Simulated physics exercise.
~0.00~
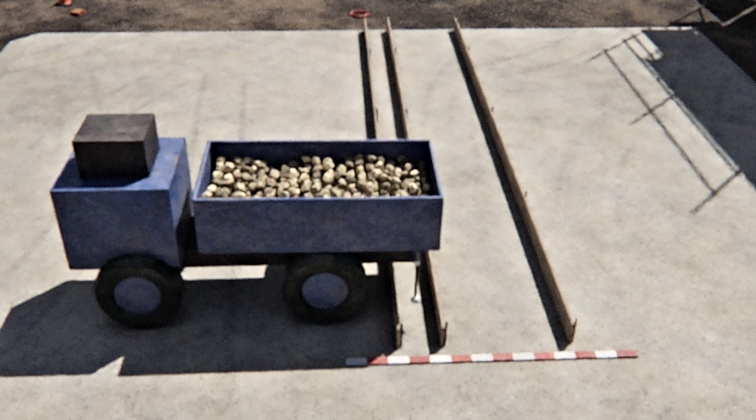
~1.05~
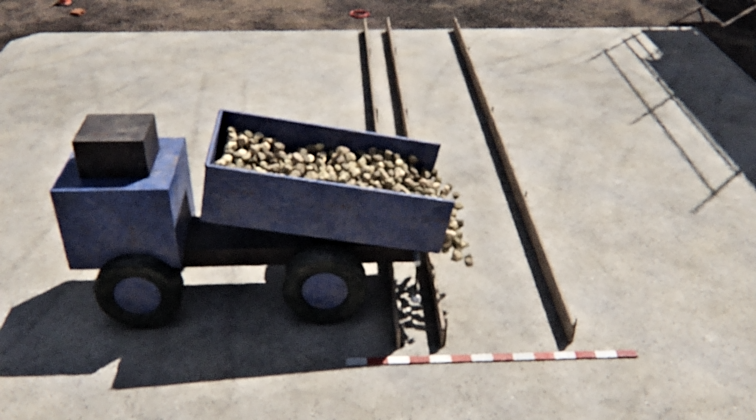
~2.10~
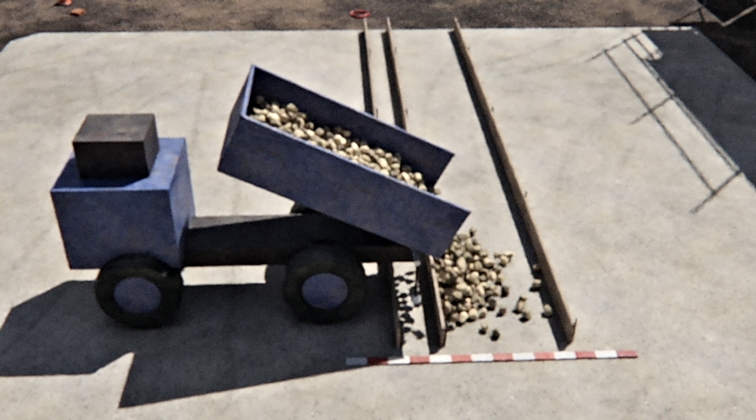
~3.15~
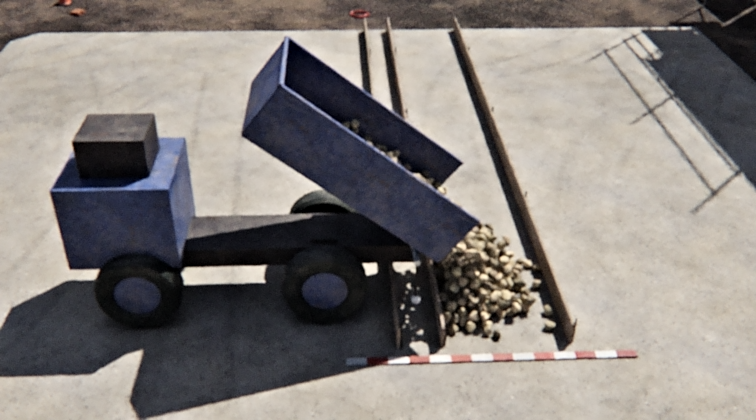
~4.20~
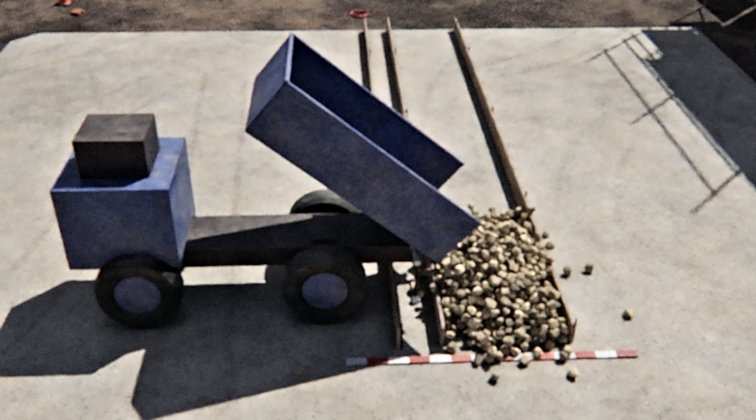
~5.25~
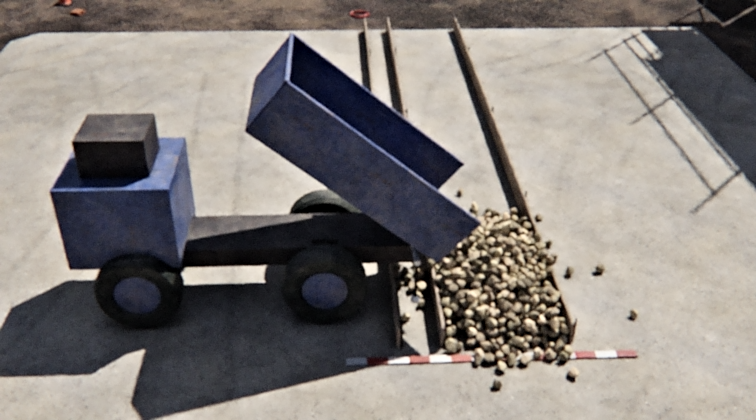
On a sunlit concrete yard, a blue tipper truck tilted its body up and poured its load of pale stones out to the right, until they lay heaped mostly between two planks, with a few strays beyond and the emptied body still raised.
